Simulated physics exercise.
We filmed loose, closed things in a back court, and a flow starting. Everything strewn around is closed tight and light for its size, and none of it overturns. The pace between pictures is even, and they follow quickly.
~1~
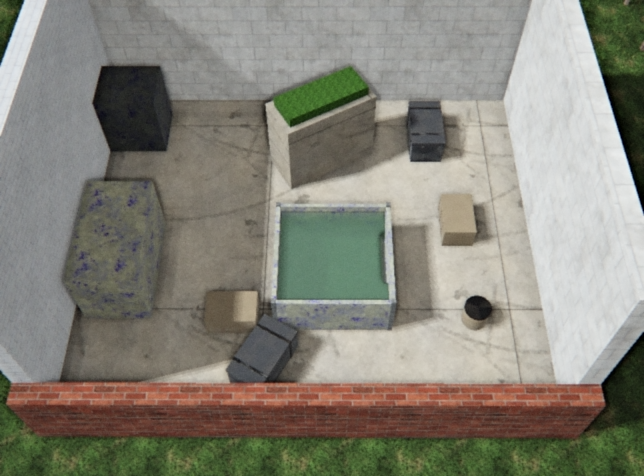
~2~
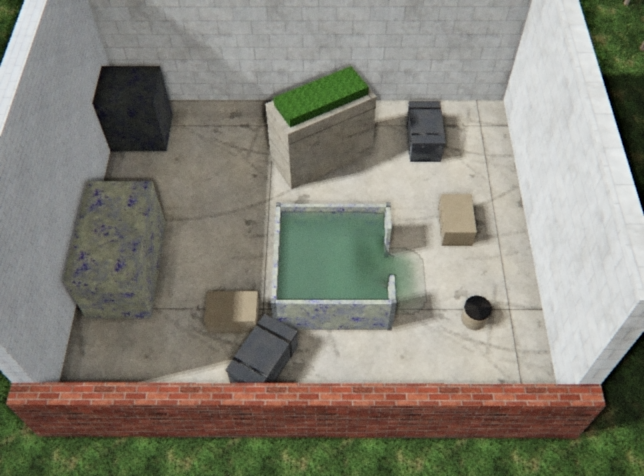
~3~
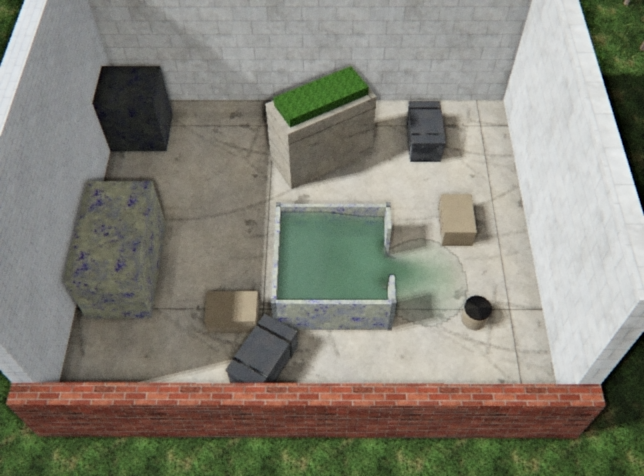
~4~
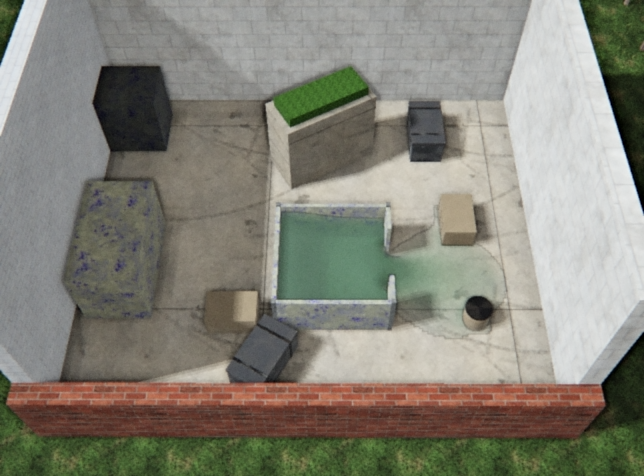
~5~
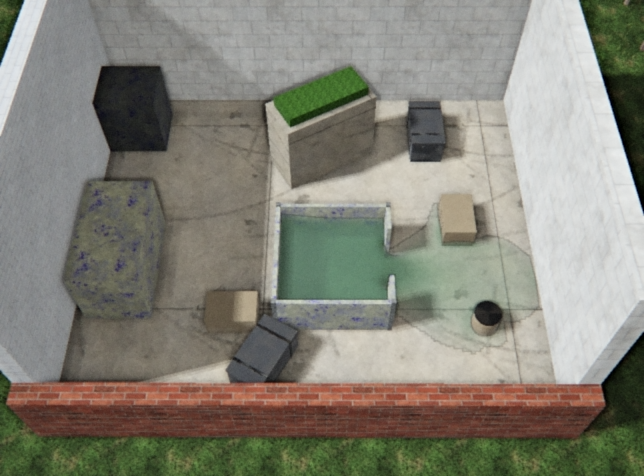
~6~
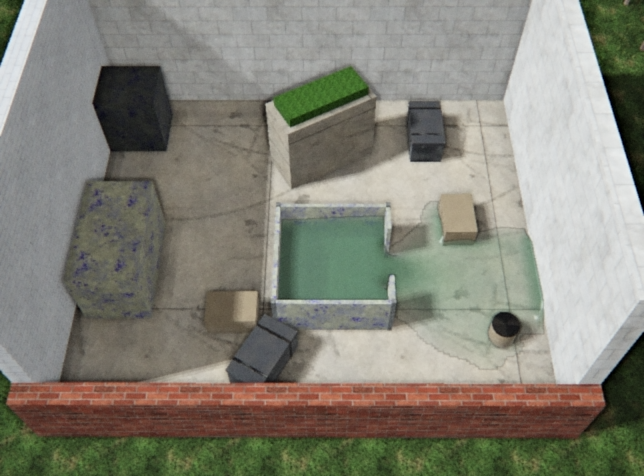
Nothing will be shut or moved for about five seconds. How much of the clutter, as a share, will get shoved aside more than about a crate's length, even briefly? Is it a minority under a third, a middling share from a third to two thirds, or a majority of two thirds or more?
A middling share.
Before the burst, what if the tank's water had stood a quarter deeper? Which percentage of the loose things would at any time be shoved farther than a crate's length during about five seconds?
80 in a hundred, or close to it.
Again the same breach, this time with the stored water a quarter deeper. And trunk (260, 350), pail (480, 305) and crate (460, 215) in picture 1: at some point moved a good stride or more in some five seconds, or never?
Going through them, I'd say got there, then got there, then got there.
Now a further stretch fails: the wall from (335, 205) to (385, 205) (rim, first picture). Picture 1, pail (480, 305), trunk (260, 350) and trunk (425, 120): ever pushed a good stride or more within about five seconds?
Here's my take, in sequence: Dislodged that far, fails to go that far, and dislodged that far.
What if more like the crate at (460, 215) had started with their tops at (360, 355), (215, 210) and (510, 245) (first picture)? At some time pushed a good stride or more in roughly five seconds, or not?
Here's the rundown: Sent far off, never gets far, and finally sent far off.
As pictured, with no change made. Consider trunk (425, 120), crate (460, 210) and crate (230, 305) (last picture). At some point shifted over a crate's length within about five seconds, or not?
Successively: Never went far, moved a long way, never went far.
A moment on, 1 of 5 are well off their spots; 1 afloat.
Next, 2 of 5 are well off their spots; 1 afloat.
Later, 2 of 5 are well off their spots; 2 afloat.
In the end, 2 of 5 are well off their spots, and 2 have been at some point; 2 afloat.
